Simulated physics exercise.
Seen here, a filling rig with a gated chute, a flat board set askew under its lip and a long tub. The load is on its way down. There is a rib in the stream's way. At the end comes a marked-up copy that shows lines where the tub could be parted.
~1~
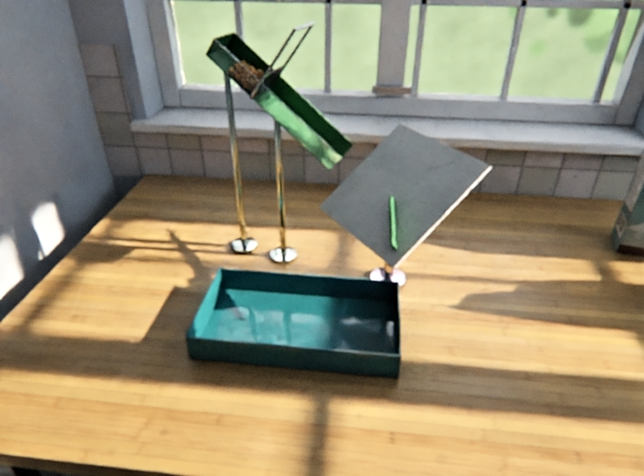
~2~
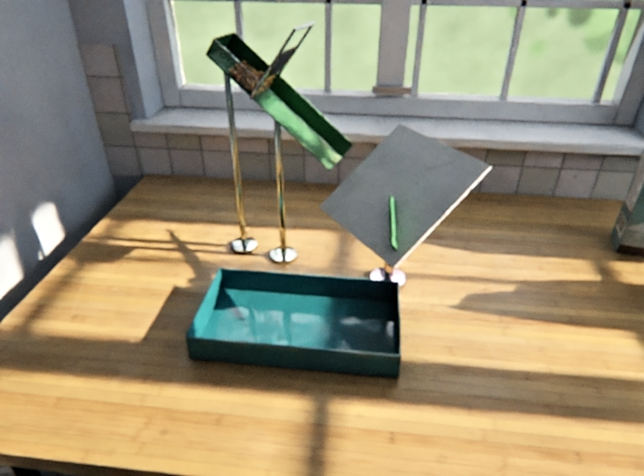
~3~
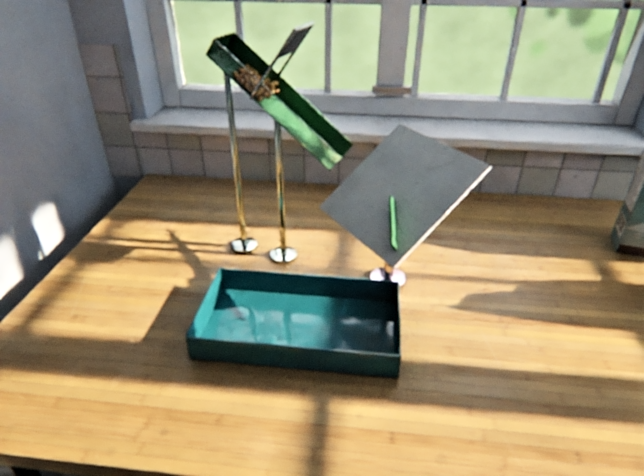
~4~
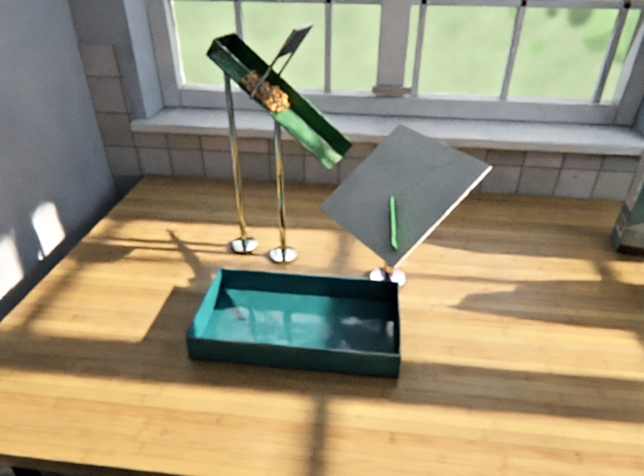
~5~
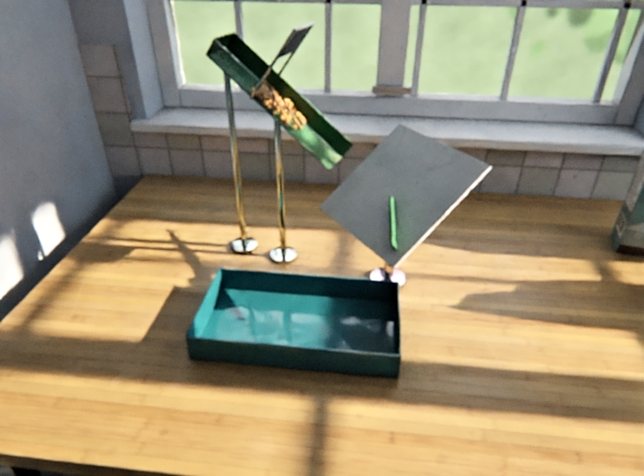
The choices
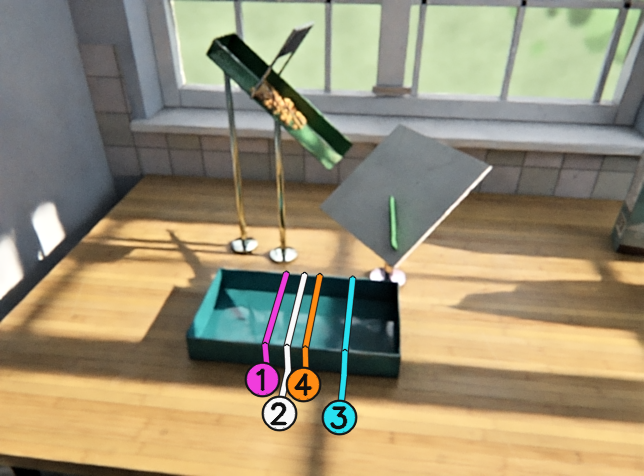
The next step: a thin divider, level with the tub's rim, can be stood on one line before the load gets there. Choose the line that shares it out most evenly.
3 is best.
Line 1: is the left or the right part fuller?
More lands on the right.
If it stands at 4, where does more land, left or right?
Right.
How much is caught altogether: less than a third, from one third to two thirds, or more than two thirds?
It is more than two thirds.
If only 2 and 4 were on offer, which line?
That is line 4.
On the marked copy, line 1 crosses the front rim at (265, 344); line 2 crosses the front rim at (287, 346); line 3 crosses the front rim at (345, 351); line 4 crosses the front rim at (305, 347).
With 1, of what is caught, none at all on the left of the divider, the whole lot on the right.
With 2, of what is caught, none at all on the left of the divider, the whole lot on the right.
With 3, of what is caught, close to half on the left of the divider, close to half on the right.
With 4, of what is caught, close to a quarter on the left of the divider, the bulk on the right.
